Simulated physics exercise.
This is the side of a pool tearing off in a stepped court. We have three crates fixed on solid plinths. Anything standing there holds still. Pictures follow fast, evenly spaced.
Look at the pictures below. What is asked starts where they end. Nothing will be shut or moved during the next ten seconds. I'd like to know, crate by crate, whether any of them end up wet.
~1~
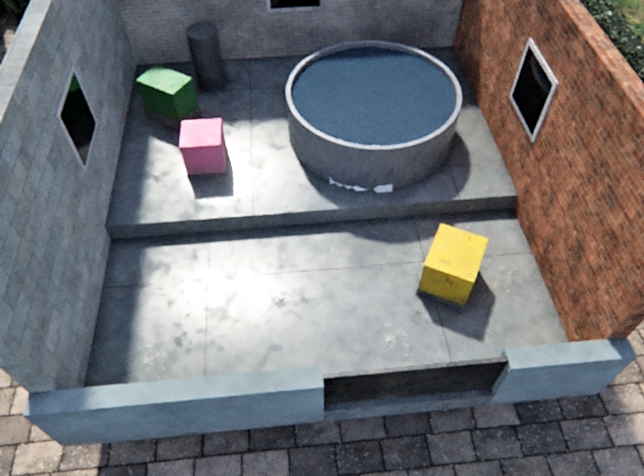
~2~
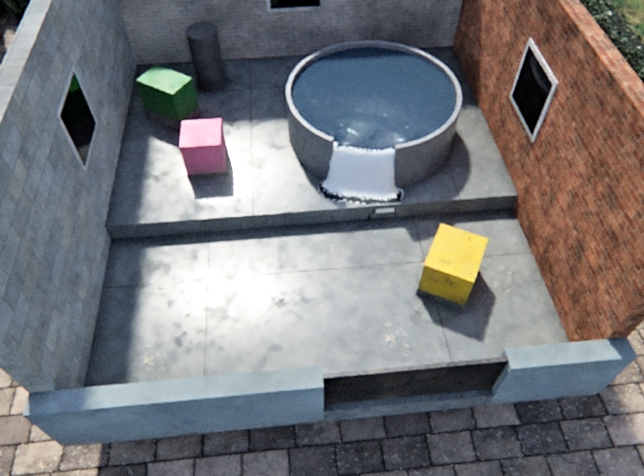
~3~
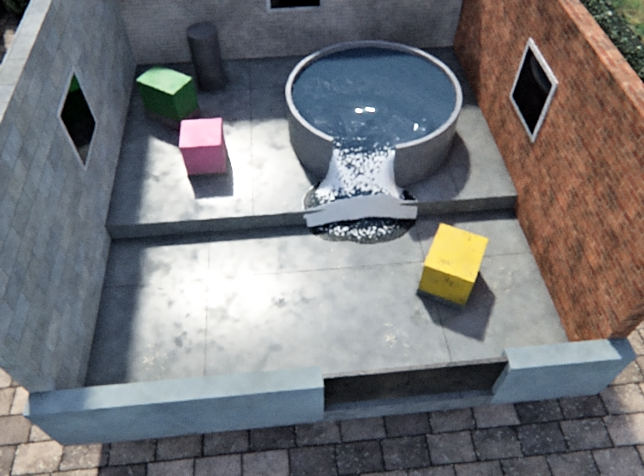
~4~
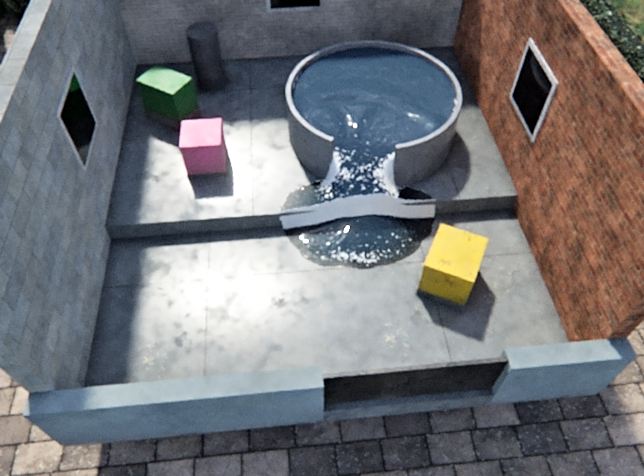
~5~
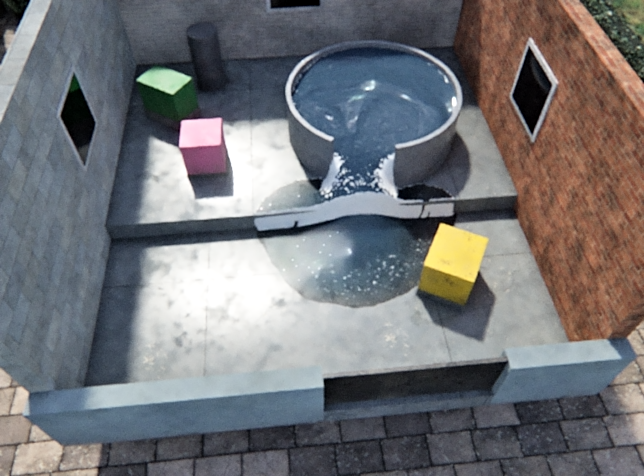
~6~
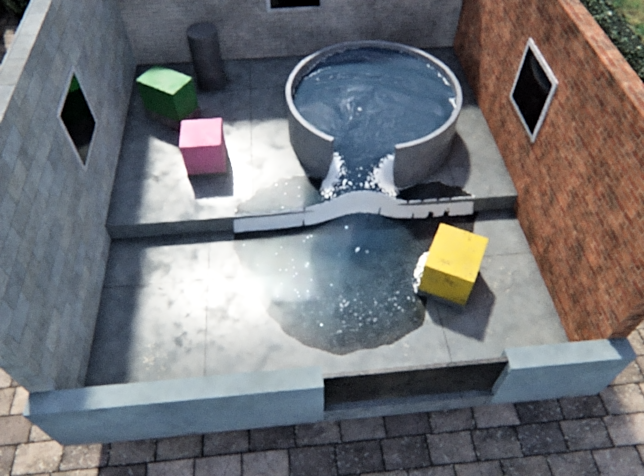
Here is how they end up: The green crate is left dry; the yellow crate gets wet; the pink crate is left dry.
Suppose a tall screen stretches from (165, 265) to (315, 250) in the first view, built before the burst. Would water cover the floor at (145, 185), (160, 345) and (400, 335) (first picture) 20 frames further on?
One by one: Spared, soaked, soaked.
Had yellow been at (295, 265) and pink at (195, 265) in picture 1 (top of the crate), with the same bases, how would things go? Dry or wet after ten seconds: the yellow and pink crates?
The yellow crate is flooded, the pink crate is flooded.
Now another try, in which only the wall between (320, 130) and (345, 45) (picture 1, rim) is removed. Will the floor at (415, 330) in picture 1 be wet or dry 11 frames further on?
Logged for the spot: Never reached.
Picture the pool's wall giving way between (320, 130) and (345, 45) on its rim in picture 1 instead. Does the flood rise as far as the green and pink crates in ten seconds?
As I see it, green is doused and pink is doused.
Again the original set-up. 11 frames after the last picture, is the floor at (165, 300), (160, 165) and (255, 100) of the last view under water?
Status by point, in sequence: Waterlogged; unwetted; unwetted.
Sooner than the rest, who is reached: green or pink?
It's the pink-painted one.
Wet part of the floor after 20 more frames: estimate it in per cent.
That works out at 50 %.
A moment on, water covers 30 % of the floor; the green crate not reached, the yellow crate water round its plinth, the pink crate not reached.
Next, water covers 45 % of the floor; the green crate not reached, the yellow crate water round its plinth, the pink crate not reached.
Then, water covers 50 % of the floor; the green crate not reached, the yellow crate water round its plinth, the pink crate not reached.
Later, water covers 55 % of the floor; the green crate water round its plinth, the yellow crate water round its plinth, the pink crate water round its plinth.
In the end, water covers 50 % of the floor; the green crate stayed above the water, the yellow crate was topped, the pink crate stayed above the water.
